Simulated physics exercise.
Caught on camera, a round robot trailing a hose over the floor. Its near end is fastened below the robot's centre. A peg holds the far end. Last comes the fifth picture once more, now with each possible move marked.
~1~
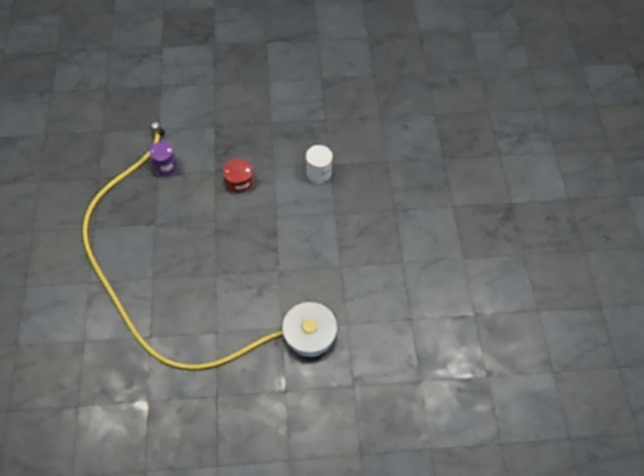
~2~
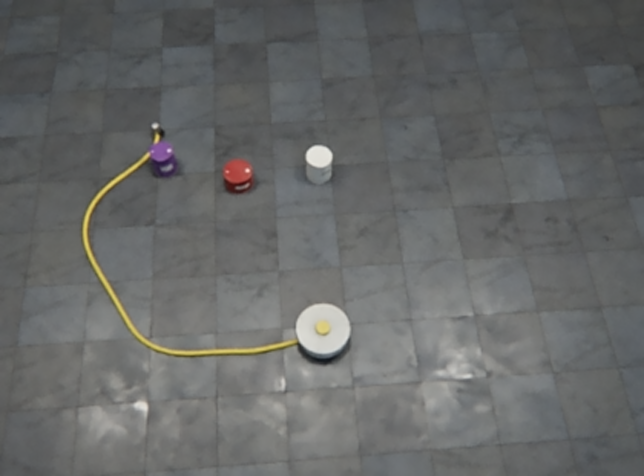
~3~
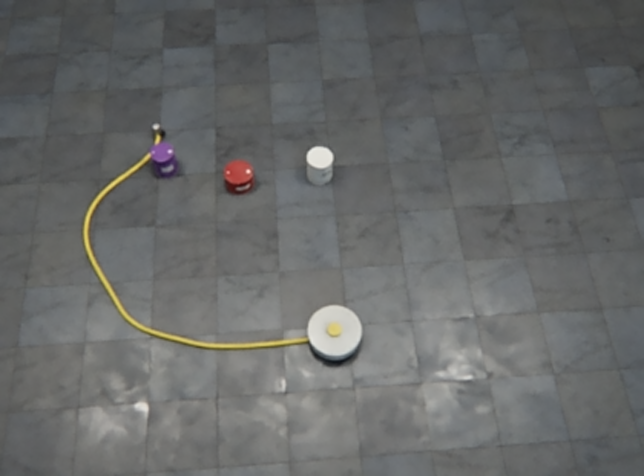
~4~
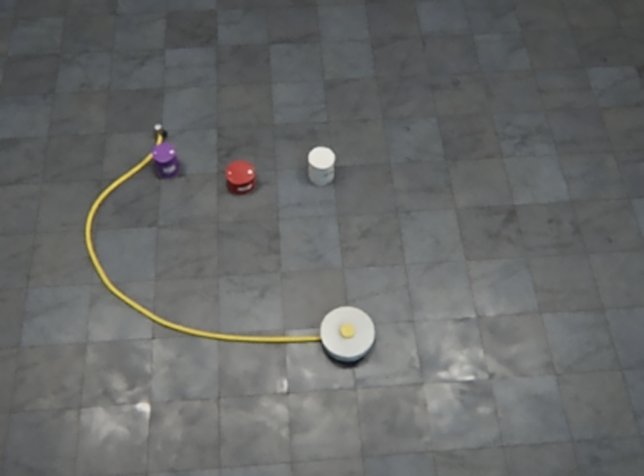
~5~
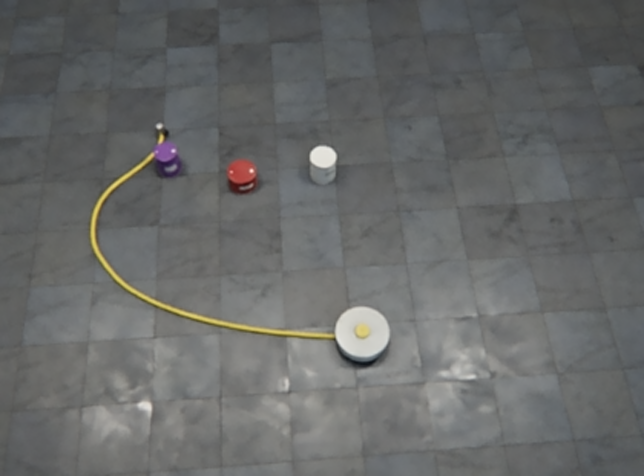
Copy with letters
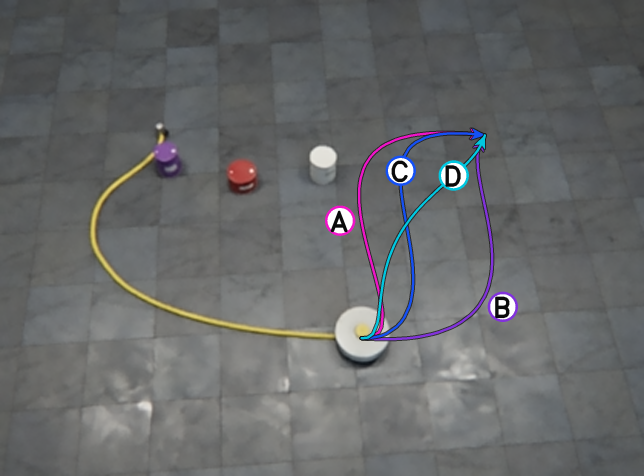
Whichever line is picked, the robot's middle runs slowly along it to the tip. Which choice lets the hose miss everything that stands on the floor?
D.
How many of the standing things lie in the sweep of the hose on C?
In all, one.
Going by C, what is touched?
It is the white keg.
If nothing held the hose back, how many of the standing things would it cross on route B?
In all, one.
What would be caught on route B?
The purple keg.
On the marked copy, A from (361, 338) via (359, 188) to (483, 135); B from (361, 338) via (492, 270) to (483, 138); C from (361, 338) via (404, 210) to (485, 135); D from (361, 338) via (410, 219) to (485, 135).
Taking D. A third of the way, robot (393, 245), middle of the hose (168, 281).
Two thirds of the way, robot (450, 175), middle of the hose (239, 239).
When it is over, robot (487, 130), middle of the hose (293, 206); nothing has been touched.
As for the rest, A meets the white keg and red tub; B meets the purple keg; C meets the white keg.
